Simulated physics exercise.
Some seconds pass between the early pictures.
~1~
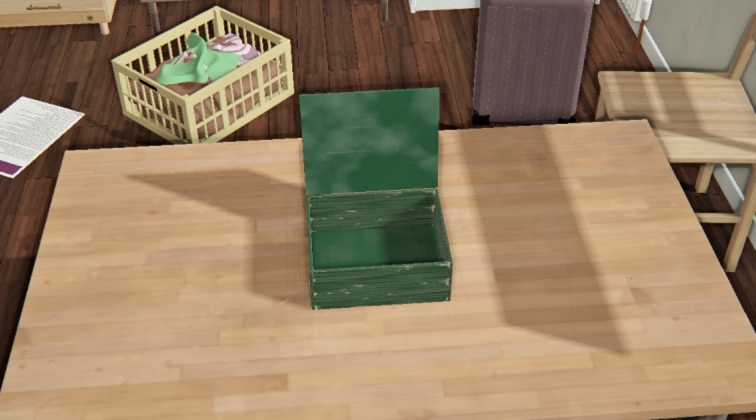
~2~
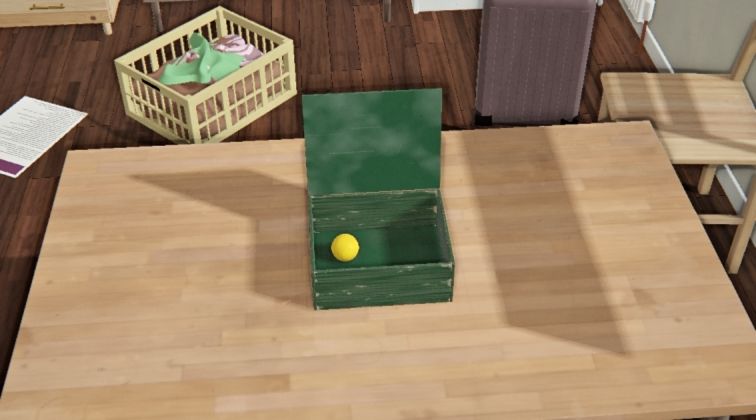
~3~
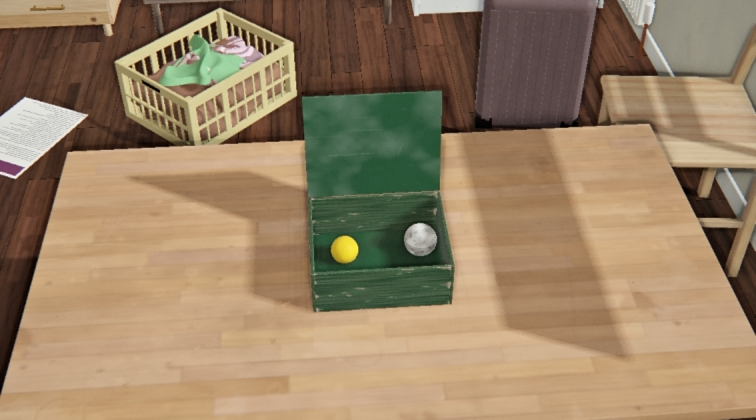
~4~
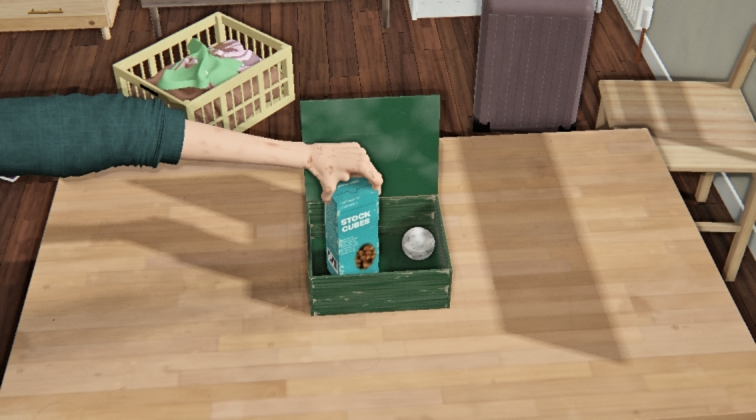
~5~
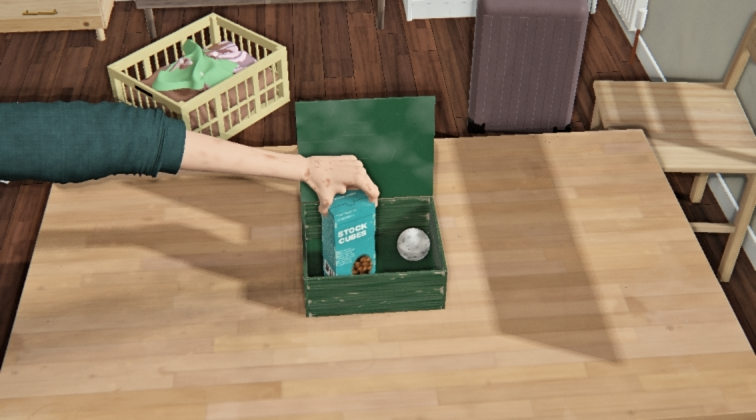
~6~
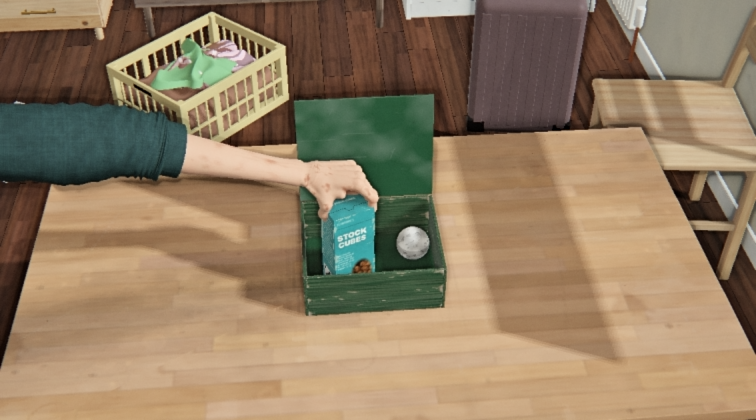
An arm in a dark green sleeve reaches in from the left over a pale wooden table, seen from above in a room with dark floorboards. An open green box stands there, with a yellow basket, a suitcase and a chair behind. A yellow ball, then a silvery-white ball at right, appear inside before the hand lowers a turquoise carton into the box's left side, still gripping it, as the view shifts slightly.
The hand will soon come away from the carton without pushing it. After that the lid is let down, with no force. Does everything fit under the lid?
Turns out there's not enough room for the lid.
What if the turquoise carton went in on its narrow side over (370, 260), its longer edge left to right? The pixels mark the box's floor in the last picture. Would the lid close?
Then the lid does shut, as it turns out.
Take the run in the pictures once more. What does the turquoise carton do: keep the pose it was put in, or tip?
By the end it has kept its angle.
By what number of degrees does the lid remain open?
Close to 45 degrees.
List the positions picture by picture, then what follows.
The last thing is not in view yet, in the first picture.
The last thing is not in view yet, in the second picture.
The last thing is not in view yet; white ball (420, 240), in the third picture.
Still above its spot; turquoise carton (352, 231); white ball (418, 244), in the fourth picture.
Still above its spot; turquoise carton (349, 243); white ball (414, 245), in the fifth picture.
Put in, still held; turquoise carton (348, 247); white ball (413, 243), in the sixth picture.
Then, 1.00 s later than the last frame, lid starting down.
Then, 1.30 s later than the last frame, lid 78° above the rim.
Then, 1.50 s later than the last frame, lid 66° above the rim.
Then, 1.70 s later than the last frame, lid 50° above the rim.
When it is over, lid 47° above the rim; all 3 as before. End places, in pixels of the last picture, turquoise carton near (348, 247).
